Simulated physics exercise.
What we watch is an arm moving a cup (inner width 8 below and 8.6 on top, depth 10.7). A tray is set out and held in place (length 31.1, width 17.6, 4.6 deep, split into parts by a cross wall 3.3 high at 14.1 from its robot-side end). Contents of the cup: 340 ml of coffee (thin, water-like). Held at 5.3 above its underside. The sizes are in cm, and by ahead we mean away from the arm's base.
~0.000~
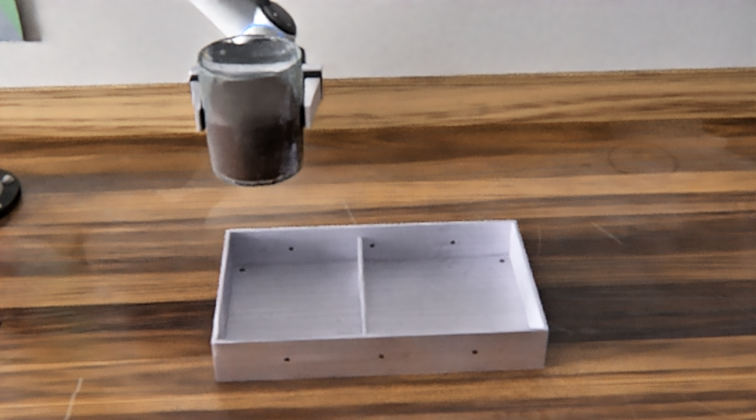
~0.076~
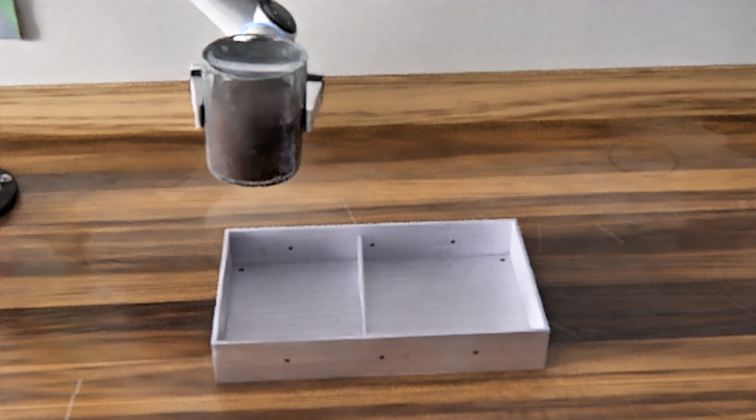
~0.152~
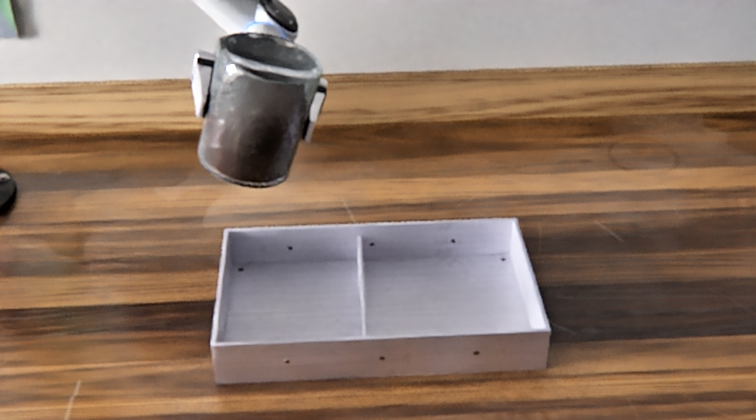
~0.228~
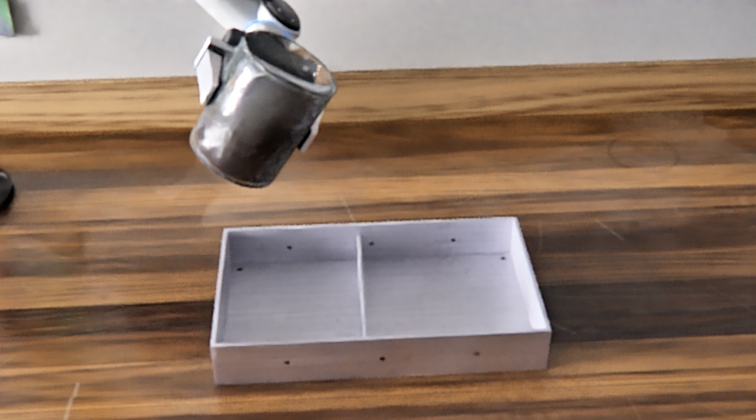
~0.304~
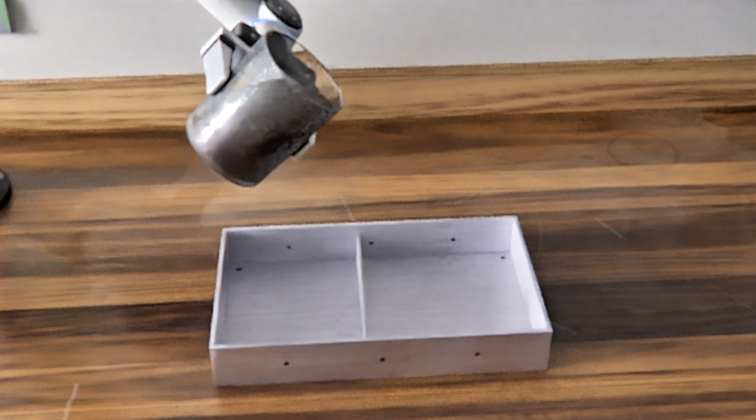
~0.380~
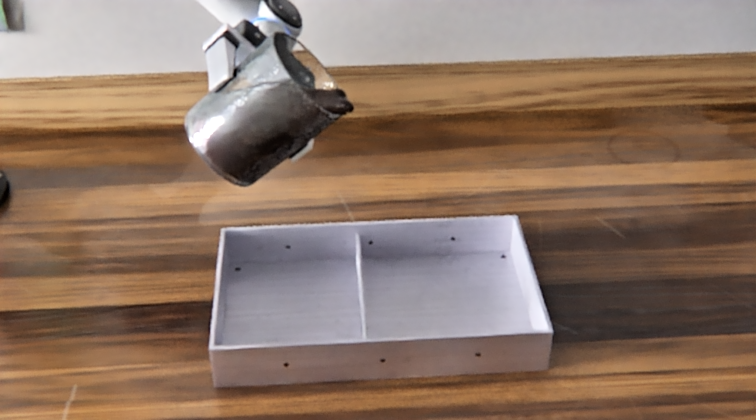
A robotic arm gradually tilts a cup of dark liquid rightward above a divided white tray.
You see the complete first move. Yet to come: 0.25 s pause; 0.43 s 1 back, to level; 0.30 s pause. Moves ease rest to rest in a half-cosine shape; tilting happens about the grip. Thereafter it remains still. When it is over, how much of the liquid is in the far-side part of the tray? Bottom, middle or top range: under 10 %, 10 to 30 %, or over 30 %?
Range: Bottom.
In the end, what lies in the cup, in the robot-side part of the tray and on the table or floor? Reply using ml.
Roughly 330 ml, 0 ml and 0 ml.
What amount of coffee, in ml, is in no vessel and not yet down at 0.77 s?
I'd guess about 0 ml.
By 0.77 s, tilted 37° forward, liquid up to 26 above the table; 335 ml in the cup, 5 ml in the far-side part.
By 1.16 s, level, liquid up to 26 above the table; 335 ml in the cup, 5 ml in the far-side part.
By 1.56 s, level, liquid up to 26 above the table; 335 ml in the cup, 5 ml in the far-side part.
By 2.36 s, level, liquid up to 26 above the table; 335 ml in the cup, 5 ml in the far-side part.
Final state, 335 ml in the cup, 5 ml in the far-side part. That is 2 % in the far-side part of the tray.
